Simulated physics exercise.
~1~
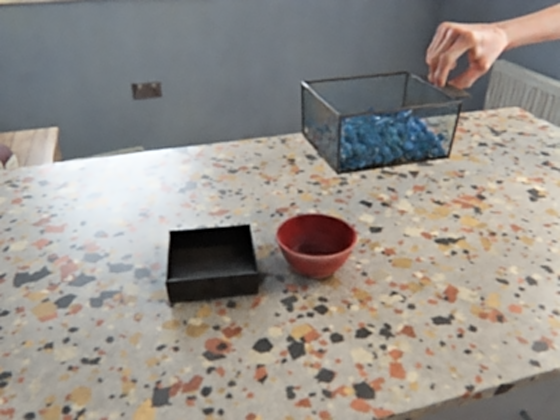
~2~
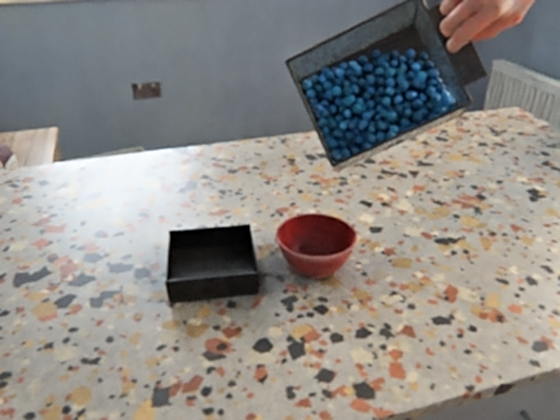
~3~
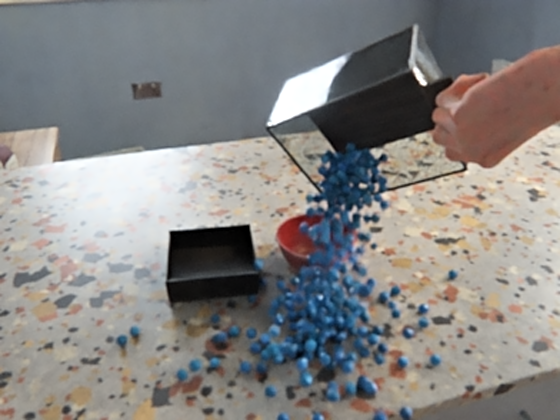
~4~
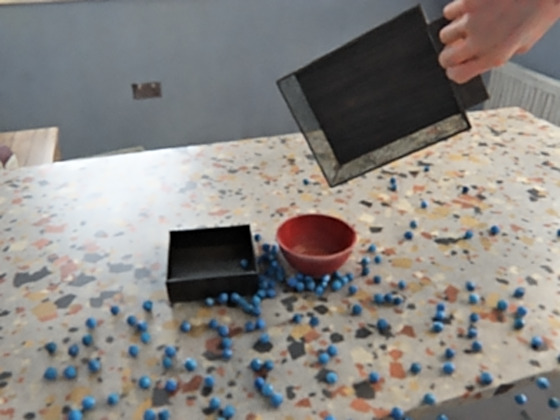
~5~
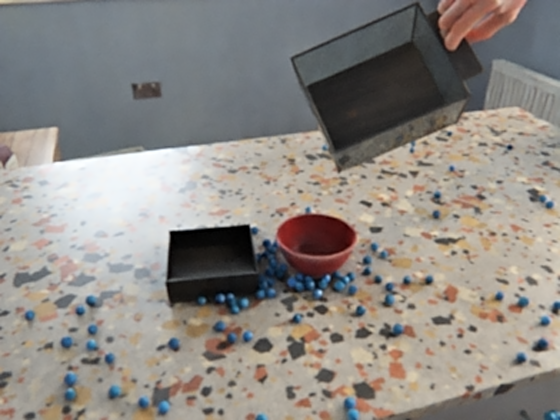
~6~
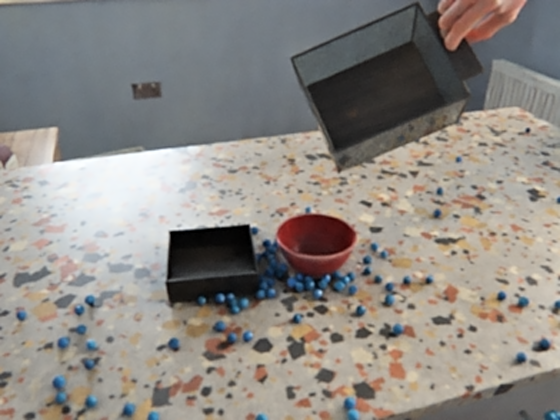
A hand tips a box, and blue balls spill and scatter across the speckled table.
